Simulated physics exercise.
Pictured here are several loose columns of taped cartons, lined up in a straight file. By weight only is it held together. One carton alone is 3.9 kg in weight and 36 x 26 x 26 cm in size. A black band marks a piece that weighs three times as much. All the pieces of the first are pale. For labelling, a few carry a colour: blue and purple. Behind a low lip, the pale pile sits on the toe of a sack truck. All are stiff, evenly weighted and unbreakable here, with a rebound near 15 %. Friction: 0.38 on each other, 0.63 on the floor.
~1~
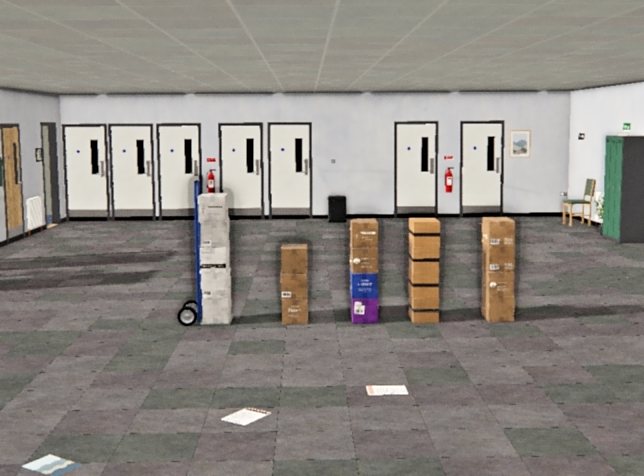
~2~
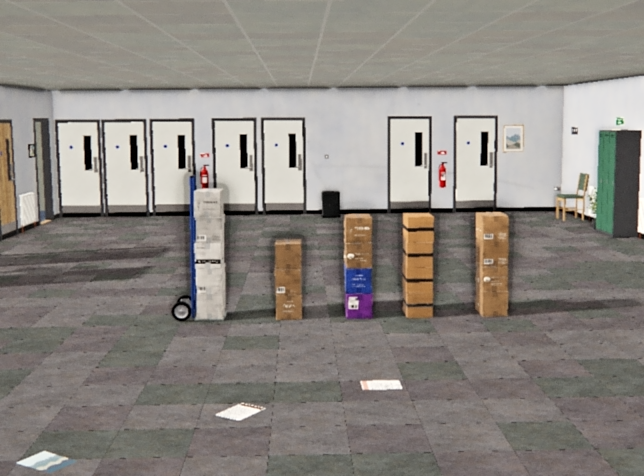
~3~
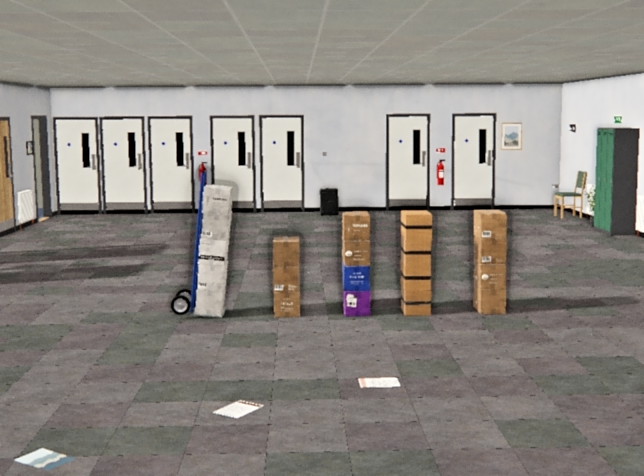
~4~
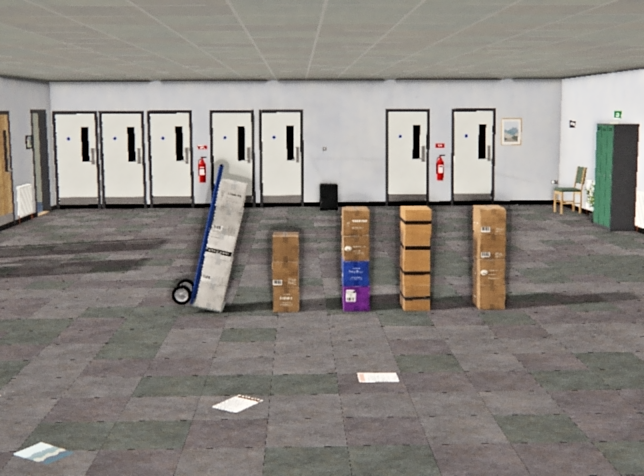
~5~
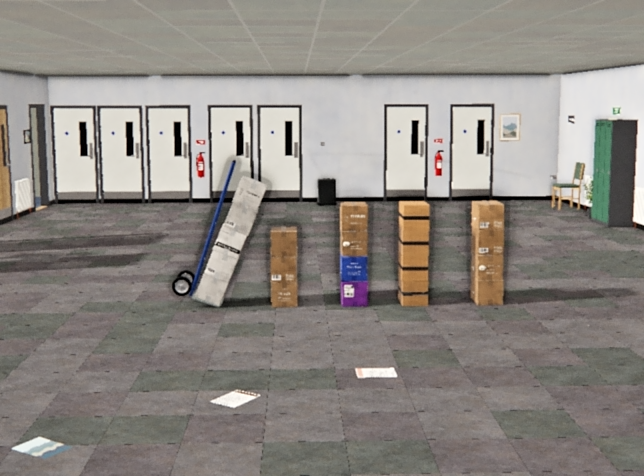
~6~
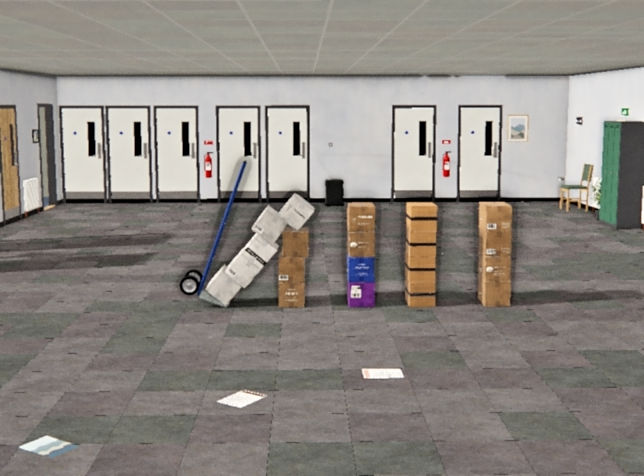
Blue sack truck tilting to the right with a stack of pale cartons, the pile leaning further and separating against brown cartons.
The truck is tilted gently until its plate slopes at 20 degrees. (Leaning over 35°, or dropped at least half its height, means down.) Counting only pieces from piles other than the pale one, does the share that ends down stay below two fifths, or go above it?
It stays below two fifths.
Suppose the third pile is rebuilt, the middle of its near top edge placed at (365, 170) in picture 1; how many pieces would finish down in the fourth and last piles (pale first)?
Result: Fourth pile 0, last pile 0.
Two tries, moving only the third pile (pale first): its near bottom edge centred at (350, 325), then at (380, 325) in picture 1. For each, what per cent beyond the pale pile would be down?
In order, 90 then 10 per cent.
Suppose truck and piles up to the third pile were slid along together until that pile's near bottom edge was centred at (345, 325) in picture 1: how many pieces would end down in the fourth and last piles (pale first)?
In that case fourth pile 3 and last pile 4.
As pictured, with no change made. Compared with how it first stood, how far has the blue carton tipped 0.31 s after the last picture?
Around 0° from its start.
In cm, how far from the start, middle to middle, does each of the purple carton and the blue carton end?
Moved: Purple 10, blue 20.
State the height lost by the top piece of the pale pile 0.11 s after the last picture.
About 20 cm.
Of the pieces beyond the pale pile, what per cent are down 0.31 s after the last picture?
By then, 0 per cent.
Then, 0.11 s on from the sixth picture, 4 of the pale pile down; none of the 15 other cartons down, 3 disturbed.
Then, 0.31 s on from the sixth picture, 5 of the pale pile down; none of the 15 other cartons down, 4 disturbed.
Then, 0.55 s on from the sixth picture, 5 of the pale pile down; none of the 15 other cartons down, 6 disturbed; blue carton tipped 5°; purple carton tipped 5°.
Then, 0.83 s on from the sixth picture, 5 of the pale pile down; 2 of the 15 other cartons down; purple carton tipped 17°; blue carton tipped 17°.
Finally, 5 of the pale pile down; 2 of the 15 other cartons down; blue carton tipped 22°; purple carton tipped 21°. That is 13 per cent. Seen by the last camera, middles, blue carton near (381, 267), purple carton near (367, 288).
